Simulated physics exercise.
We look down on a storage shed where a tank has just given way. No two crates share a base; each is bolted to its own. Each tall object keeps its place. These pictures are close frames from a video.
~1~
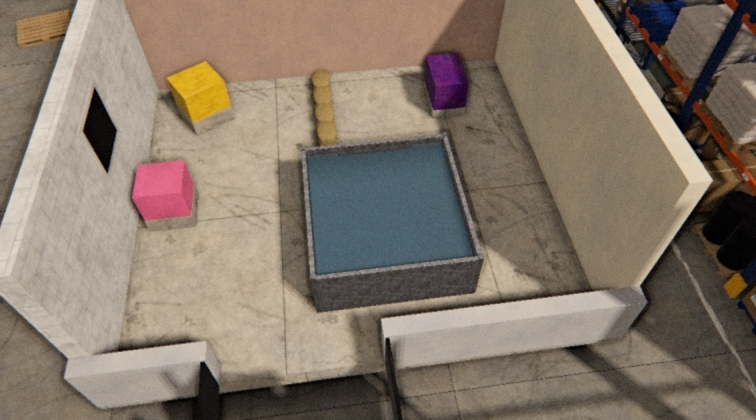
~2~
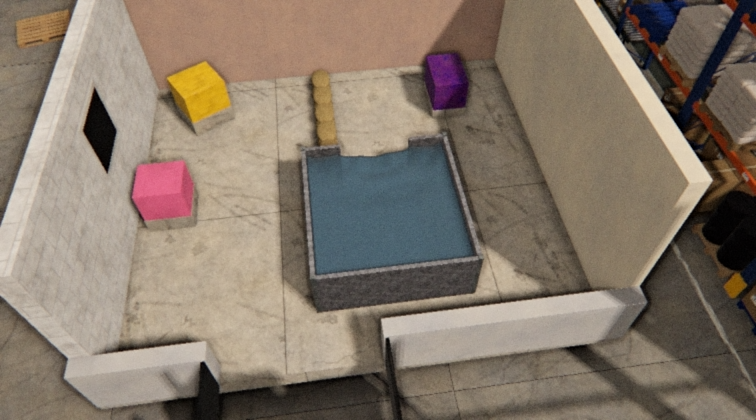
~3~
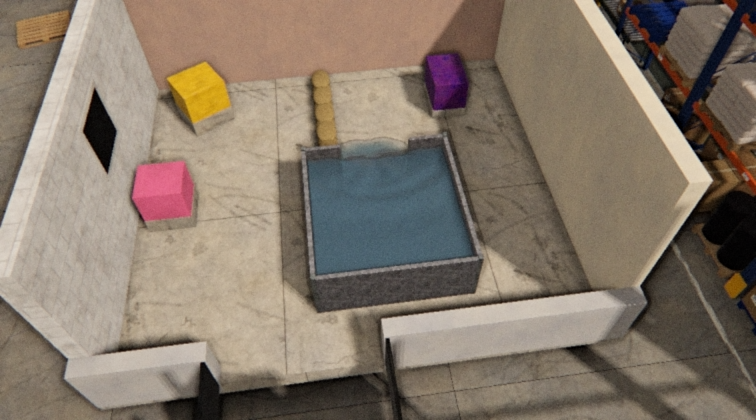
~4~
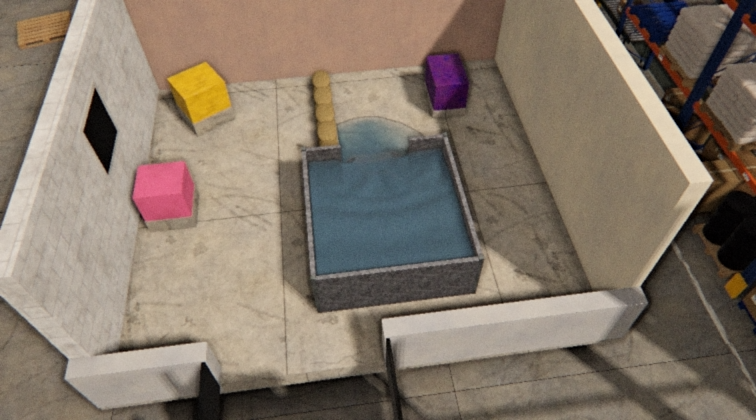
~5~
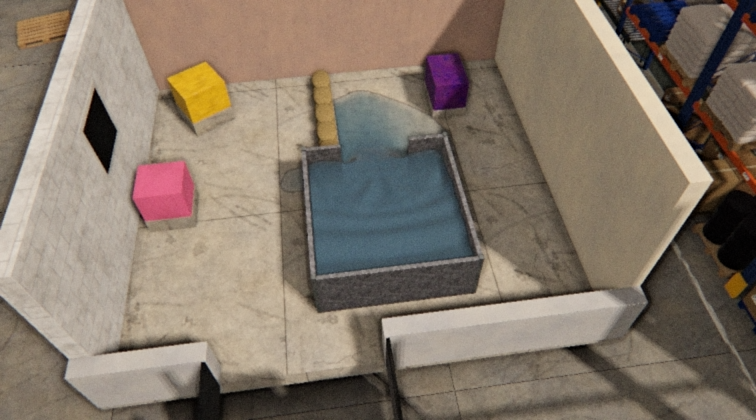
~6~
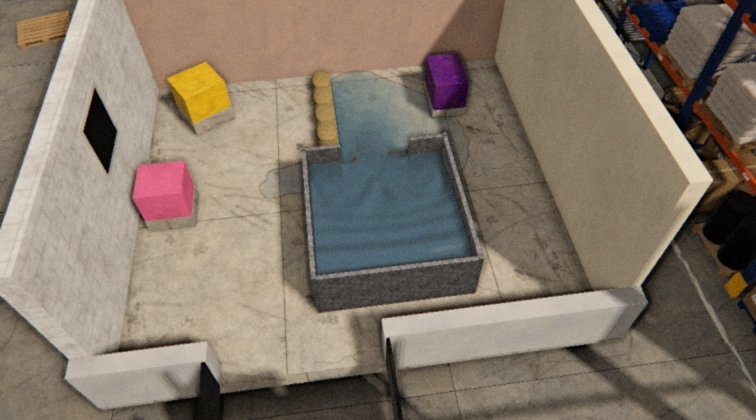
In a walled shed, water bursts through the open tank's far side and spreads across the floor.
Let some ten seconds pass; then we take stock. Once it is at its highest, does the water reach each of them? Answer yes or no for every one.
Purple crate: Yes, it gets wet; pink crate: No, it stays dry; yellow crate: No, it stays dry.
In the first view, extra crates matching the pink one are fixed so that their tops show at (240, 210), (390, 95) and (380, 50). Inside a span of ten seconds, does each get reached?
Stays clear, gets flooded, gets flooded.
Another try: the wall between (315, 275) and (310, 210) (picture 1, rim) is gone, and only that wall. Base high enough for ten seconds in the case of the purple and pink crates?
Well, the purple crate is never reached, and the pink crate gets reached as well.
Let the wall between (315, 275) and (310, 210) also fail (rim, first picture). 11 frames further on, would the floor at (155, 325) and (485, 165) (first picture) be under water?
Note, points in order: Soaked; unreached.
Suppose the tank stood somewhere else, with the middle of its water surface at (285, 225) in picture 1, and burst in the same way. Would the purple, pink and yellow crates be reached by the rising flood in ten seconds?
Going one at a time, the purple crate is left untouched, the pink crate gets flooded and the yellow crate gets flooded.
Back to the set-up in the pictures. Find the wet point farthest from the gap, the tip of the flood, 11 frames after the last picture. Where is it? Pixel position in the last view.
At roughly (159, 94).
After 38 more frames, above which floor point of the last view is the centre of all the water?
It is near (405, 178).
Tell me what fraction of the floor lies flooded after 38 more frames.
It works out to about 85 in a hundred.
A moment on, water covers 25 % of the floor; the purple crate water round its plinth, the pink crate water round its plinth, the yellow crate not reached.
Next, water covers 35 % of the floor; the purple crate water round its plinth, the pink crate water round its plinth, the yellow crate water round its plinth.
Then, water covers 55 % of the floor; the purple crate water round its plinth, the pink crate water round its plinth, the yellow crate water round its plinth.
Later, water covers 85 % of the floor; the purple crate water round its plinth, the pink crate water round its plinth, the yellow crate water round its plinth.
In the end, water covers 100 % of the floor; the purple crate was topped, the pink crate stayed above the water, the yellow crate stayed above the water.
